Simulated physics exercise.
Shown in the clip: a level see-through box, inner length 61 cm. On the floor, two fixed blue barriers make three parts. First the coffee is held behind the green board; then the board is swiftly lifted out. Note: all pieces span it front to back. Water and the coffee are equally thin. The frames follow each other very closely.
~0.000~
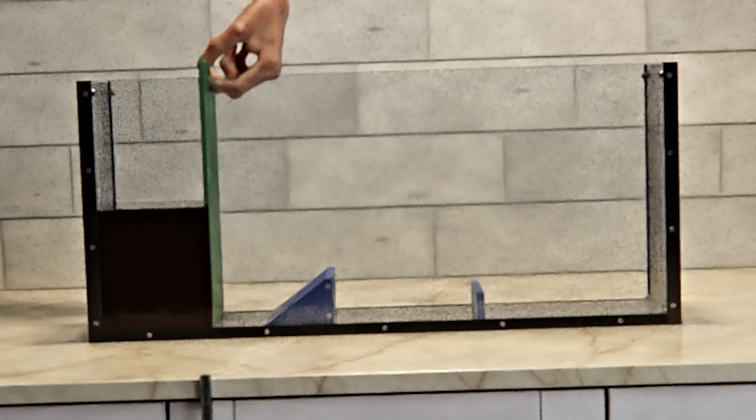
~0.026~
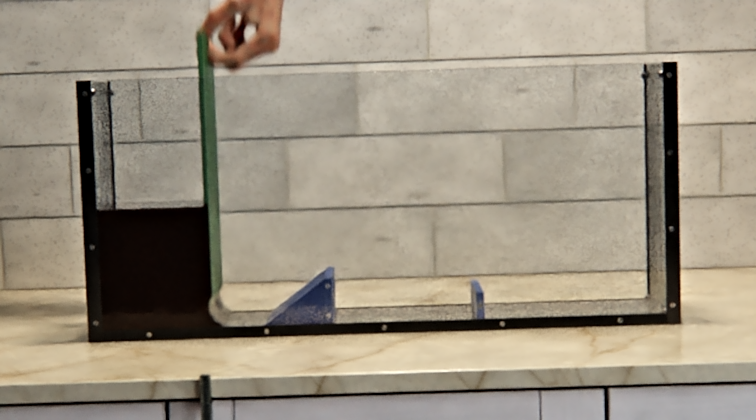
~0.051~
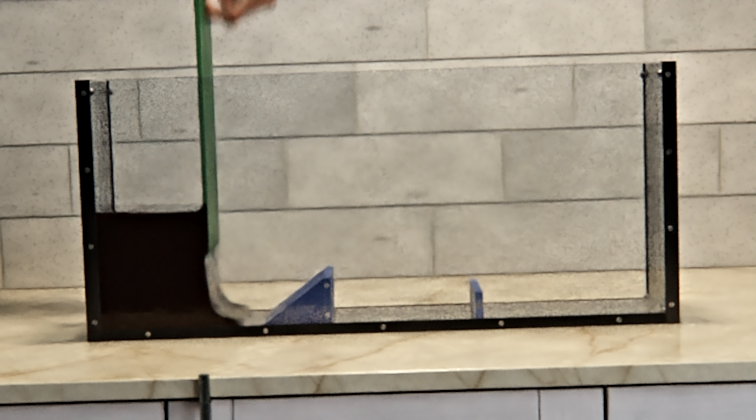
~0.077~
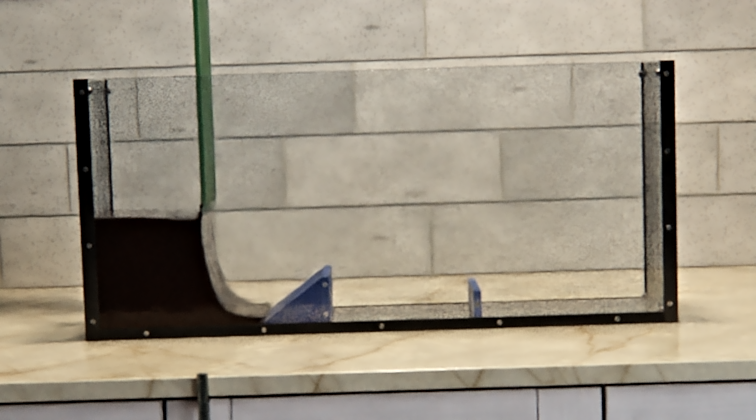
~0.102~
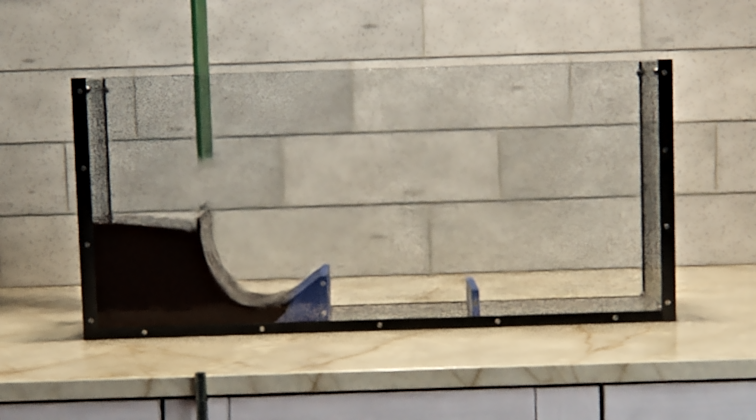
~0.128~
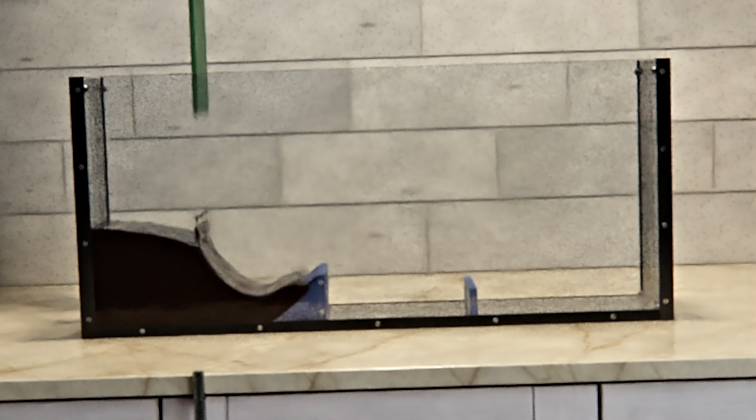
The clip opens with a hand holding a green board upright in a clear tank, dark coffee behind it on the left. The hand pulls the board straight up and out of view, and the coffee pours rightward along the floor, curving down and climbing the blue ramp as its left side lowers.
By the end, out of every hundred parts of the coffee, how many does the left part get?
Roughly 56 out of 100.
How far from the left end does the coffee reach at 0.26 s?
By then it's made it to close to 36 cm from the left end.
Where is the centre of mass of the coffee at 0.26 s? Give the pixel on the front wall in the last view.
Centre of mass (last view): Approx. (221, 285).
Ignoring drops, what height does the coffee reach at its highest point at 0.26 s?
Roughly 11.0 cm up.
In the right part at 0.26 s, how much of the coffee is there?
Share there: Around 0 %.
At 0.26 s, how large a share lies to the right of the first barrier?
About 16 %.
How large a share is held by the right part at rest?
Something like 24 in a hundred, I'd say.
Then, 0.26 s in, the shares are 83, 17 and 0 per cent from left to right.
Then, 0.44 s in, the shares are 64, 23 and 13 per cent from left to right.
Then, 0.79 s in, the shares are 58, 18 and 24 per cent from left to right.
Finally, the split from left to right is 55, 21 and 24 per cent.
